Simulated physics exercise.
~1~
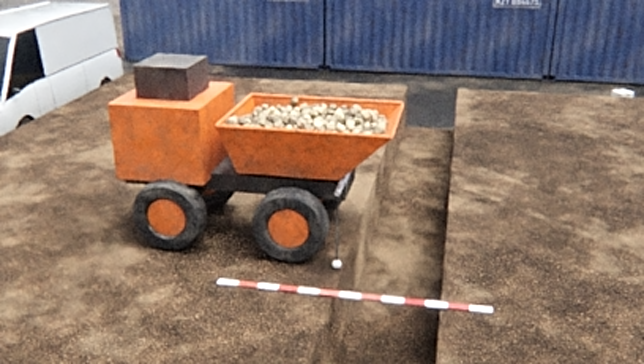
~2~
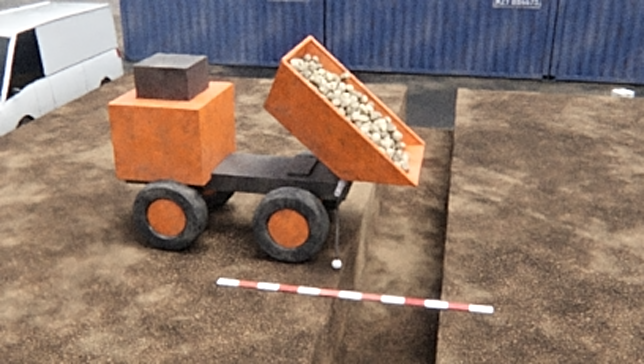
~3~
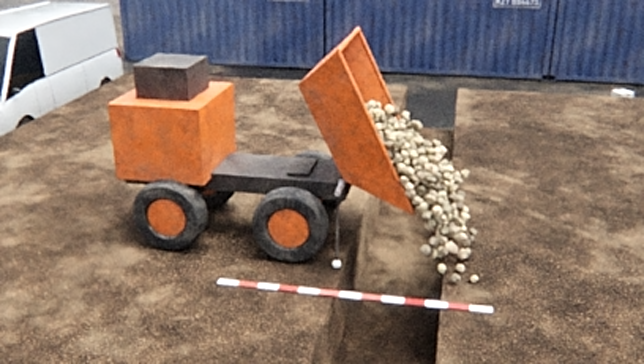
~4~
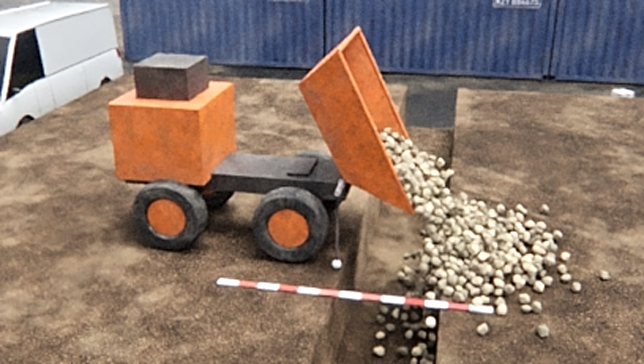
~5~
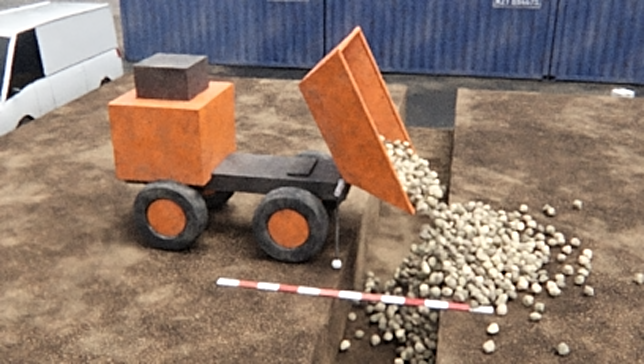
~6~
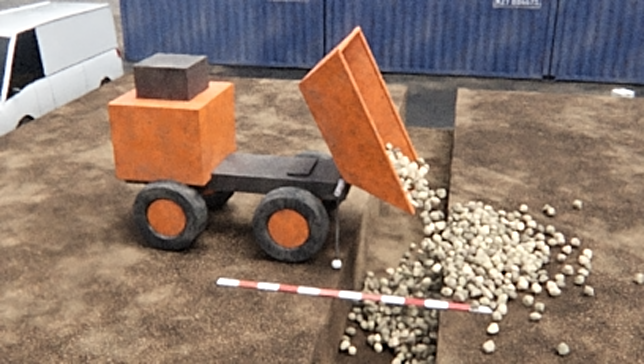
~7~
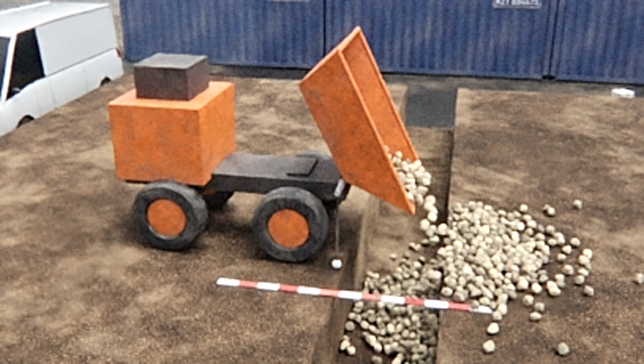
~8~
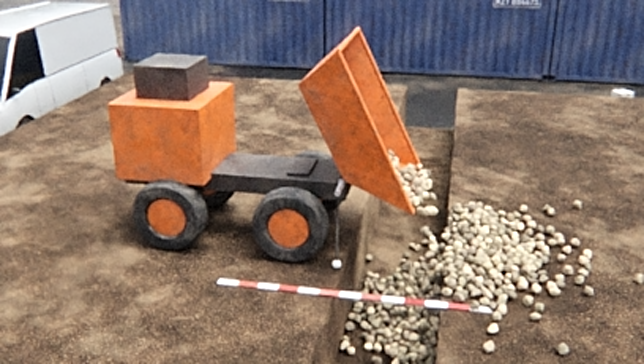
An orange site dumper with black wheels and a dark block on top stands side-on on brown ground, seen from slightly above, its skip full of pale stones. A straight-sided trench lies to its right, with a red and white striped staff across it, a white van at upper left and blue containers behind. The skip tips steeply to the right, and the stones slide out in a stream. They tumble into the trench and scatter over its far side. The skip stays raised, with a few stones at its lip, as the rest settle in the trench and beyond it.
